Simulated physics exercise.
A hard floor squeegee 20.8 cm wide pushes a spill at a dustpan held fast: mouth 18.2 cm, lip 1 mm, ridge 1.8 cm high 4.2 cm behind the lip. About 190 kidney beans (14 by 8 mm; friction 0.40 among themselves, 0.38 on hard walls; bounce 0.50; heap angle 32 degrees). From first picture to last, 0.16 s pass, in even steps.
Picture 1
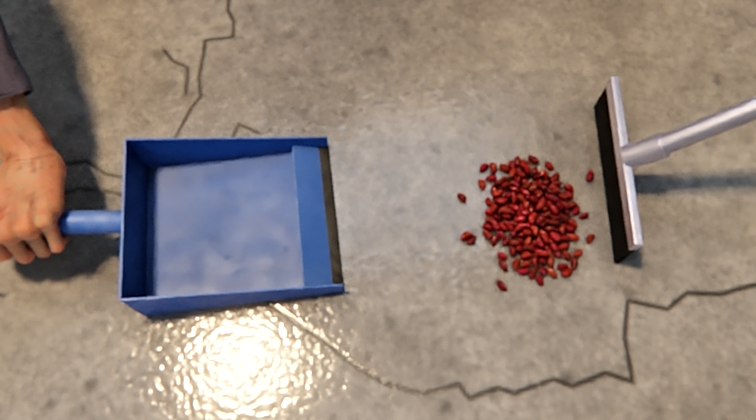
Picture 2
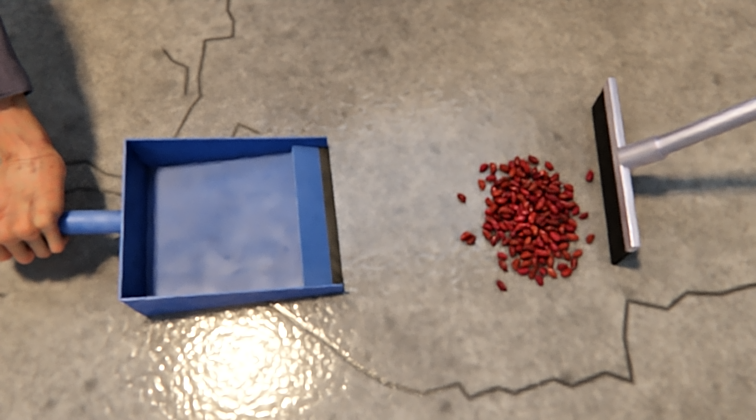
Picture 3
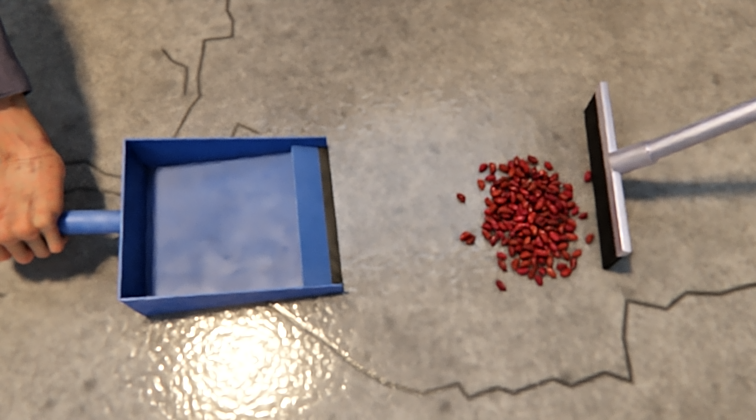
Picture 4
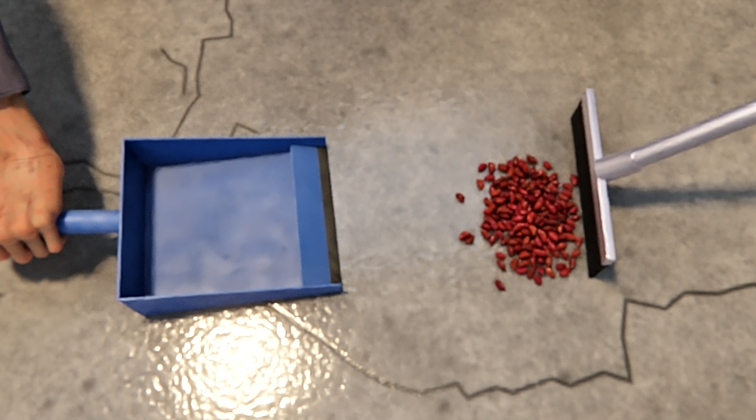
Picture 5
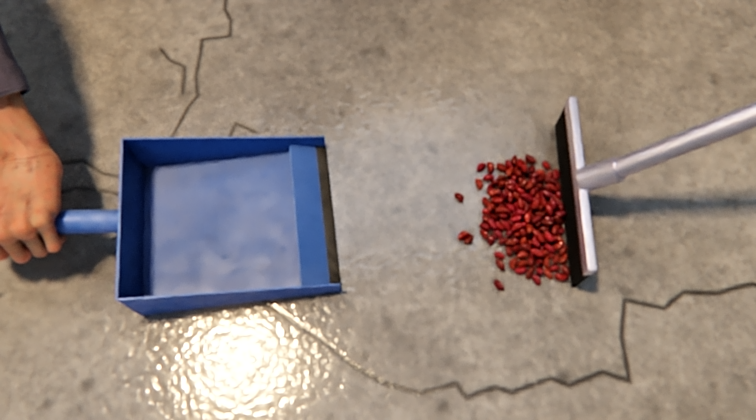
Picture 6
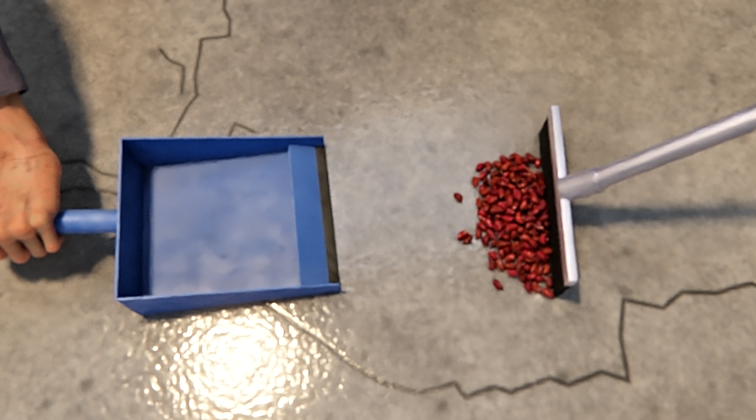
A squeegee with a black blade and pale metal handle slides left across cracked grey concrete, seen from above, meeting a heap of dark red beans and bunching its right side leftward. At left, a hand grips the handle of a blue dustpan, which stays nearly still beside a bright glare on the floor. A few beans lie loose around the heap, and the view holds steady.
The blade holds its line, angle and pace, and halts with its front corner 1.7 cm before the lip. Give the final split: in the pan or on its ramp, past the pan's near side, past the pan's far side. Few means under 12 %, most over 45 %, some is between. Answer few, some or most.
In the pan or on its ramp: Few; past the pan's near side: Some; past the pan's far side: Few.
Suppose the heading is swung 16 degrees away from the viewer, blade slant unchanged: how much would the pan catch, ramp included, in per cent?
It would be near 30 per cent.
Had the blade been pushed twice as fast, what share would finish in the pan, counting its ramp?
It would be near 35 per cent.
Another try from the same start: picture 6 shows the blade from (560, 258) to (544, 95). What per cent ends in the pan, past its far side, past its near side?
Pan 30, far 5, near 20.
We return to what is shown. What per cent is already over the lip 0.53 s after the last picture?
Near 5 per cent so far.
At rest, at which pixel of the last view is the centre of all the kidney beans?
Near (343, 249).
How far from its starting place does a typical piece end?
Some 22 cm.
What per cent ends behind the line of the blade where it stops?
About 15 per cent.
Then, 0.17 s after the last picture, middle of the blade 14 cm from the lip; 0 % over the lip, far side 0 %, near side 20 %.
Then, 0.28 s after the last picture, middle of the blade 6 cm from the lip; 0 % over the lip, far side 0 %, near side 25 %.
Then, 0.53 s after the last picture, middle of the blade 3 cm from the lip; 5 % over the lip, far side 5 %, near side 30 %.
In the end, pan 5 %, near side 30 %, far side 5 %, in front of the lip or behind the blade 60 %.
